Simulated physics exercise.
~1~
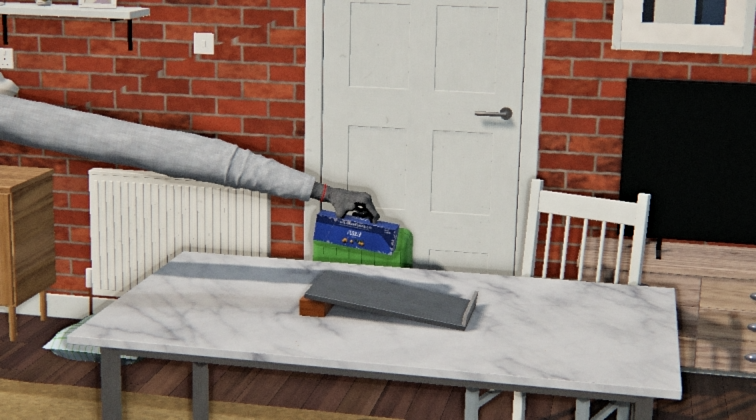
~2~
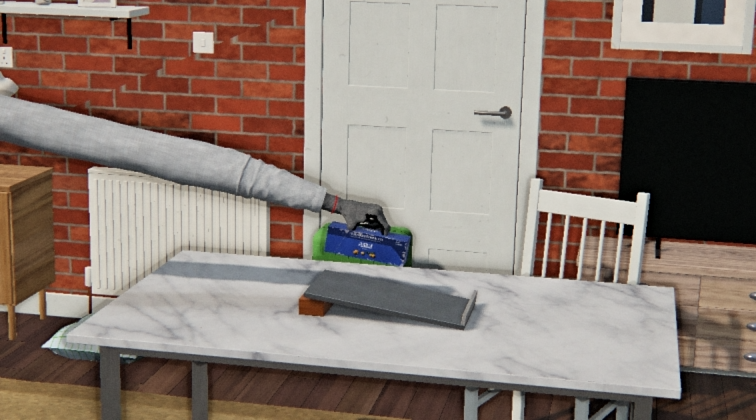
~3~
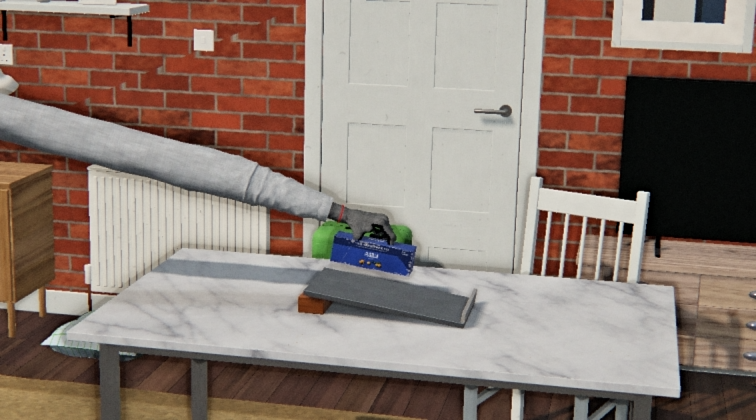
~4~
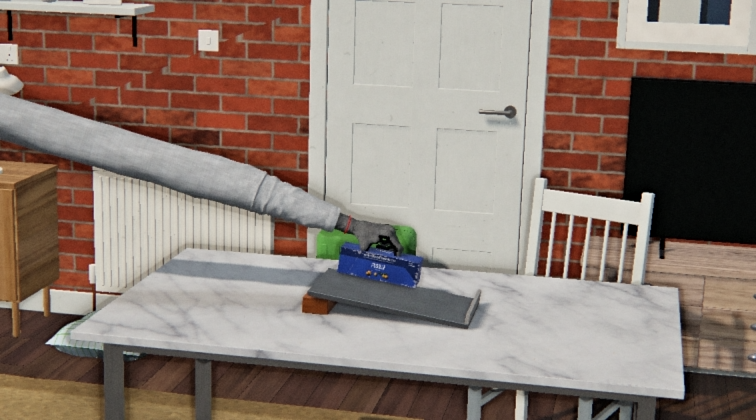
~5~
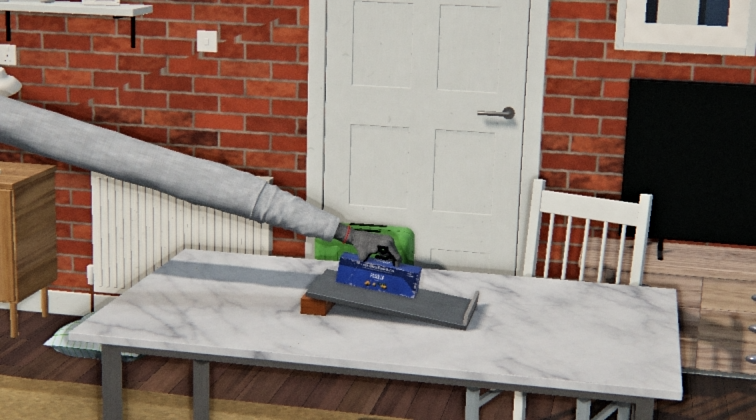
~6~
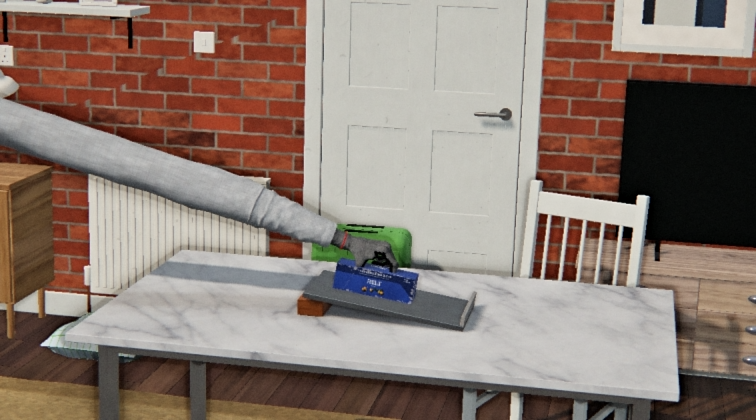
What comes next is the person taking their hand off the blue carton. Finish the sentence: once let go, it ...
Stays in place.
Then, 0.20 s after the last picture, nothing has stirred.
Then, 0.50 s after the last picture, blue carton resting near (376, 281).
At rest, it is in place. Seen from the same camera at the end, blue carton near (376, 281). The blue carton keeps its place.
